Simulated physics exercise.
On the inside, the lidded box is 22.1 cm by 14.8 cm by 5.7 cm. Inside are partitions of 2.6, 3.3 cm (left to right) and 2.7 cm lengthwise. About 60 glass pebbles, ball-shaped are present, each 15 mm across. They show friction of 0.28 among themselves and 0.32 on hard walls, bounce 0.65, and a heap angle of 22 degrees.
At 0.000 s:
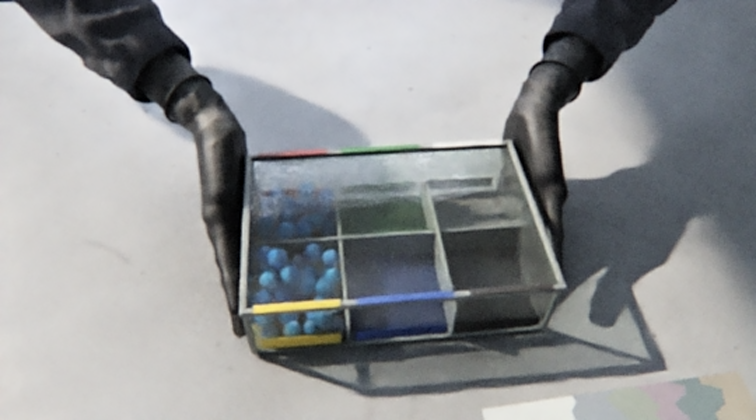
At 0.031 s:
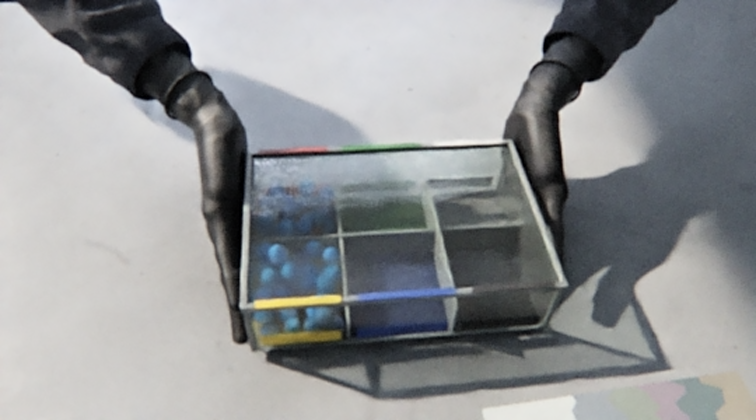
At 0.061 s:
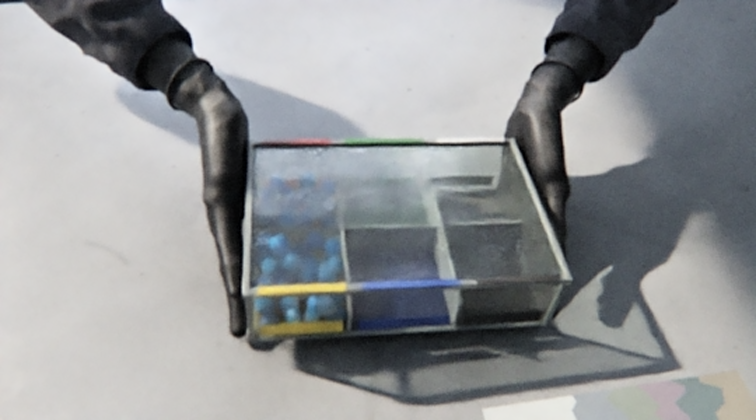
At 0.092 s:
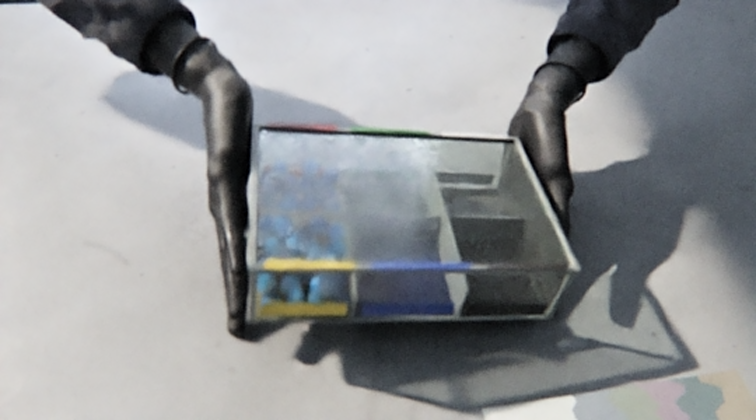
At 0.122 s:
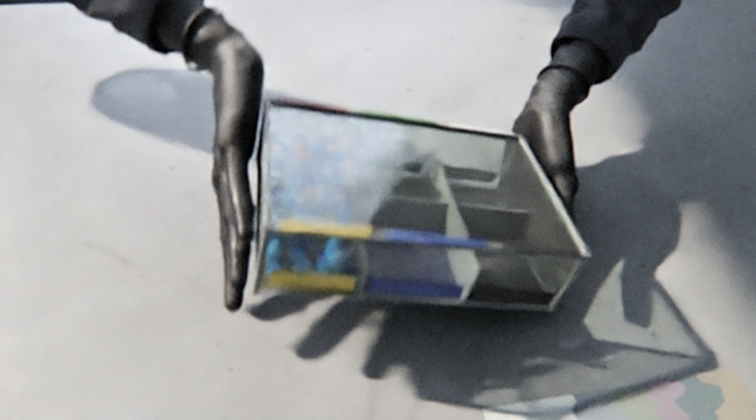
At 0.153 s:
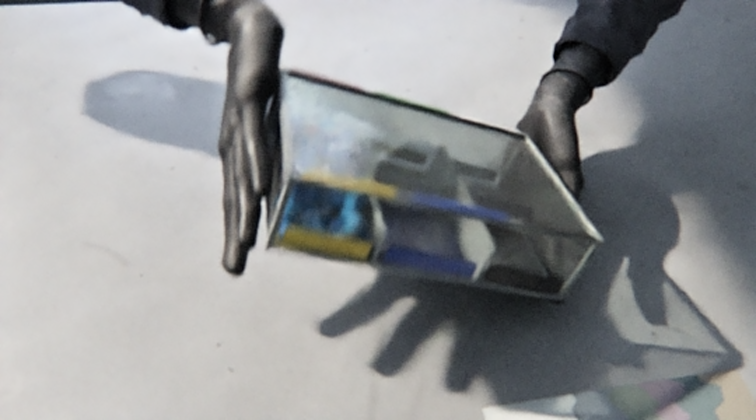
On a pale surface, two dark hands held a clear, divided box with blue balls in its left compartments, then raised its left side, slowly at first and then faster, slanting it rightward.
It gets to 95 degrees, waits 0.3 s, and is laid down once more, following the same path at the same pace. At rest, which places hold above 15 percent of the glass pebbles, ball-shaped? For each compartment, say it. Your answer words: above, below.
Red - below; blue - below; green - above; yellow - below; white - above; black - below.
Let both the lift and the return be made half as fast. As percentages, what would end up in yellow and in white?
I'd expect yellow at 0 percent and white at 70 percent.
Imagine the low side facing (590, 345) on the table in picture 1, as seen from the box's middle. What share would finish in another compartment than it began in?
Around 100 percent of them.
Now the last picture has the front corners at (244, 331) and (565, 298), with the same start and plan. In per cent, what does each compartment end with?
Each compartment ends with this per cent: Red 0, blue 20, green 0, yellow 80, white 0 and black 0.
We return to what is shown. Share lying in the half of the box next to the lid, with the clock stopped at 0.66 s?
I'd say around 70 percent of the pieces.
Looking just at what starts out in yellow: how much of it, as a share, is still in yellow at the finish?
Fraction kept: Approx. 0 %.
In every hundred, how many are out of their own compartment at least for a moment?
Estimate: Some 100 per cent.
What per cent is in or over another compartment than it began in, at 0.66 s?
80 %.
Then, at 0.66 s, tilt 95 degrees; red 15 %, blue 5 %, green 40 %, yellow 10 %, white 30 %.
Then, at 1.00 s, tilt 57 degrees; green 30 %, white 65 %, black 5 %.
Then, at 1.43 s, tilt 0 degrees; green 30 %, white 65 %, black 5 %.
In the end, at 2.2 s, red 0 %, blue 0 %, green 30 %, yellow 0 %, white 65 %, black 5 %.
